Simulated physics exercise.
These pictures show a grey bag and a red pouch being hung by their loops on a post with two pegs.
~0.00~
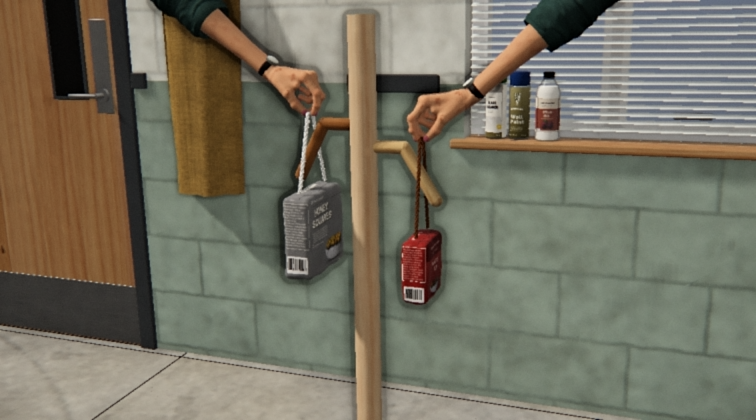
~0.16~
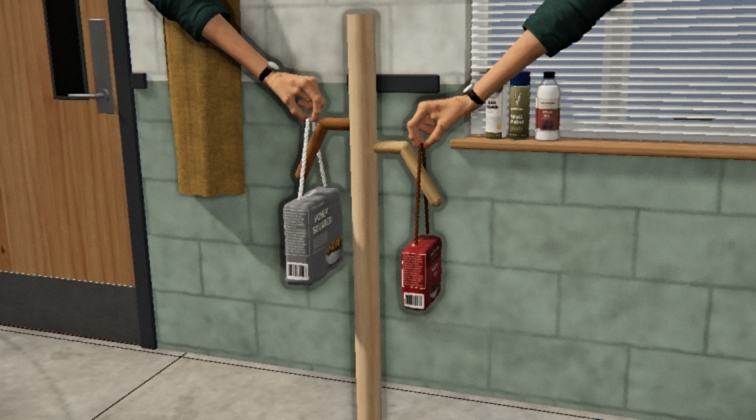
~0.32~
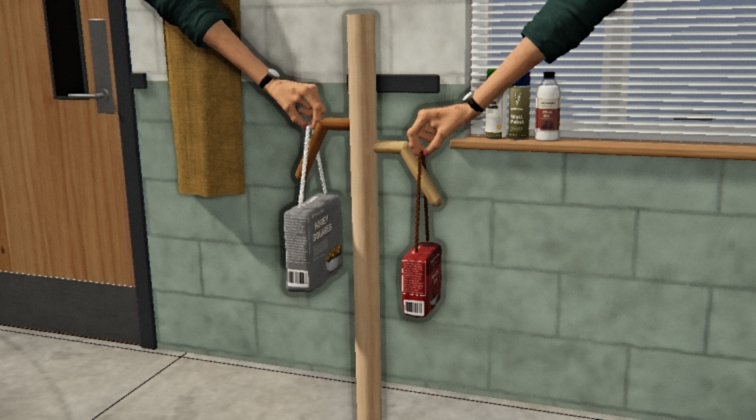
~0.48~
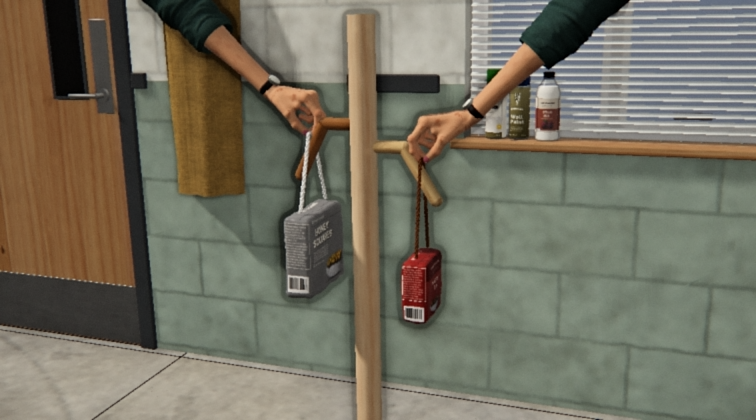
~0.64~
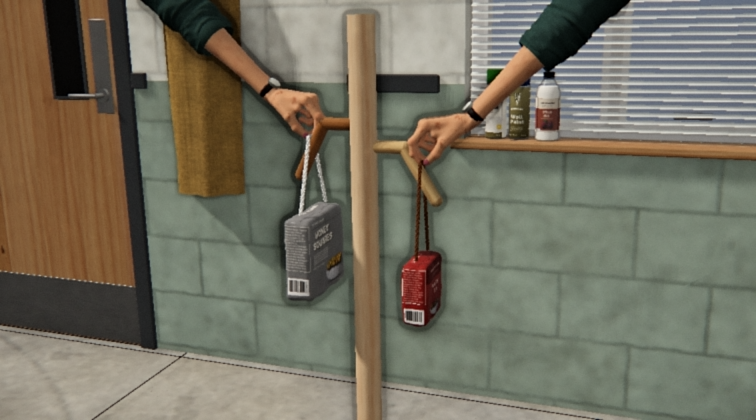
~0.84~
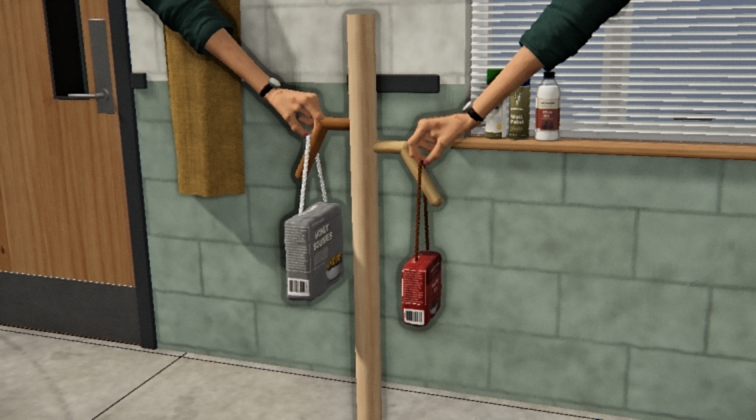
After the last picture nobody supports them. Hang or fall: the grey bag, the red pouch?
The grey bag comes down and the red pouch slips off its peg.
By 1.18 s, grey bag falling near (321, 392); red pouch on the floor.
By 1.44 s, grey bag on the floor; red pouch on the floor.
When it is over, grey bag on the floor; red pouch on the floor. The grey bag slips off its peg and the red pouch drops to the floor.
